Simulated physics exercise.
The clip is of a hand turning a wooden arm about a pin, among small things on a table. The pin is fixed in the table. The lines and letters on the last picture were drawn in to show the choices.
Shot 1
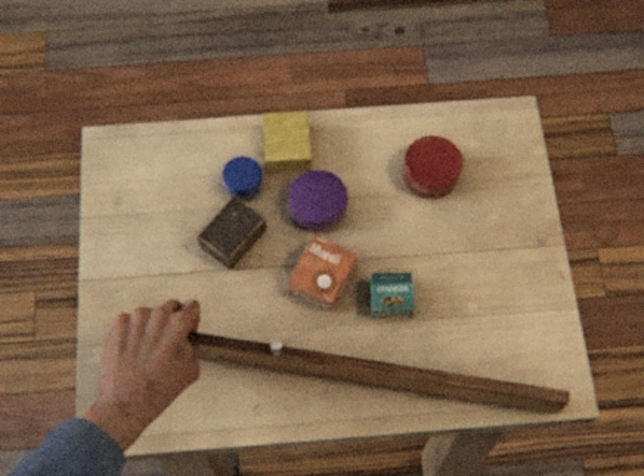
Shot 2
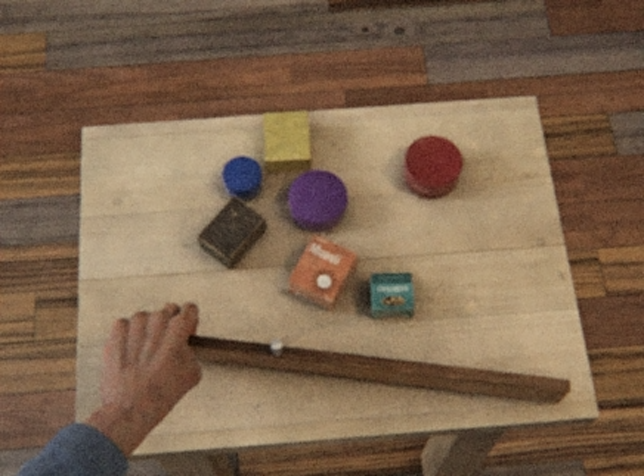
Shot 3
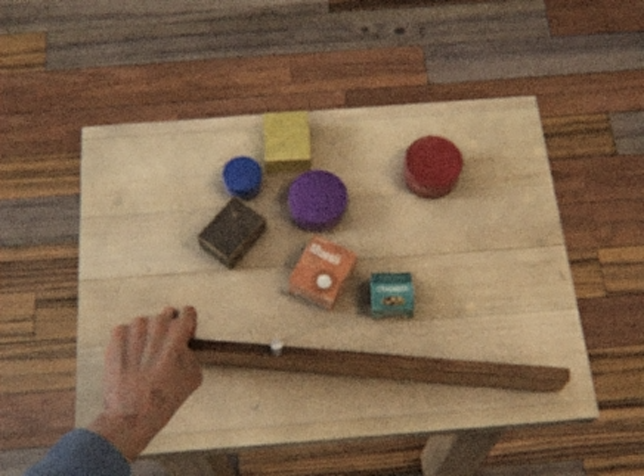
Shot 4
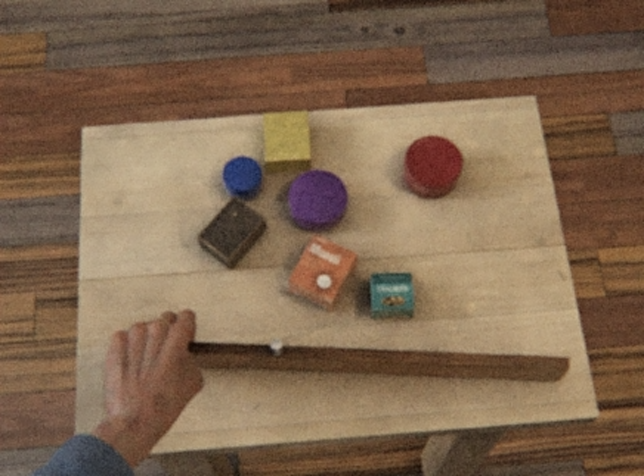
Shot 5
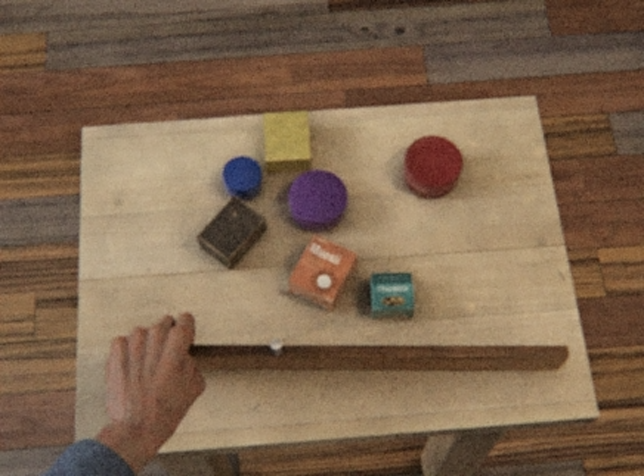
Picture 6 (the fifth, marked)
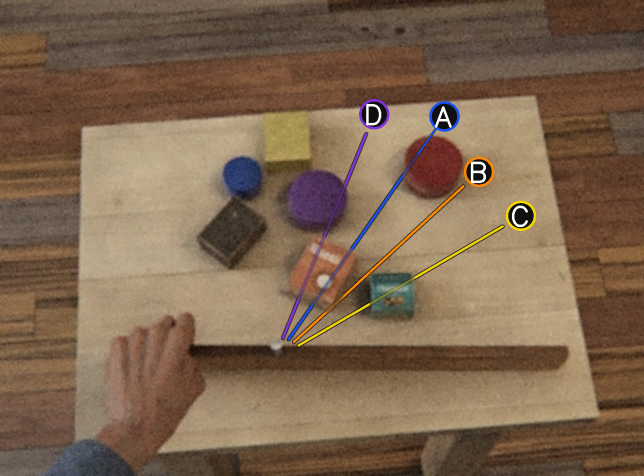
A hand turns a wooden arm slightly, its right end swinging upward toward the small objects.
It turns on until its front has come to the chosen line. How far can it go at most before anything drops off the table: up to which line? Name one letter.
Nothing falls up to D.
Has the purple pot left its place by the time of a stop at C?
By then, no.
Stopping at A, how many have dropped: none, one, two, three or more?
In all, none.
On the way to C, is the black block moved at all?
By then, no.
On the marked copy, A at (355, 243); B at (382, 261); C at (403, 284); D at (327, 231).
Following D. Soon after the start, arm (411, 290); turquoise box (381, 284); yellow block (288, 142).
Later, arm (369, 242); red jar (410, 150); turquoise box (347, 239).
In the end, arm (329, 222); red jar (343, 113); yellow block (281, 129); nothing has fallen.
As for the rest, A is safe but short; B is safe but short; C is safe but short.
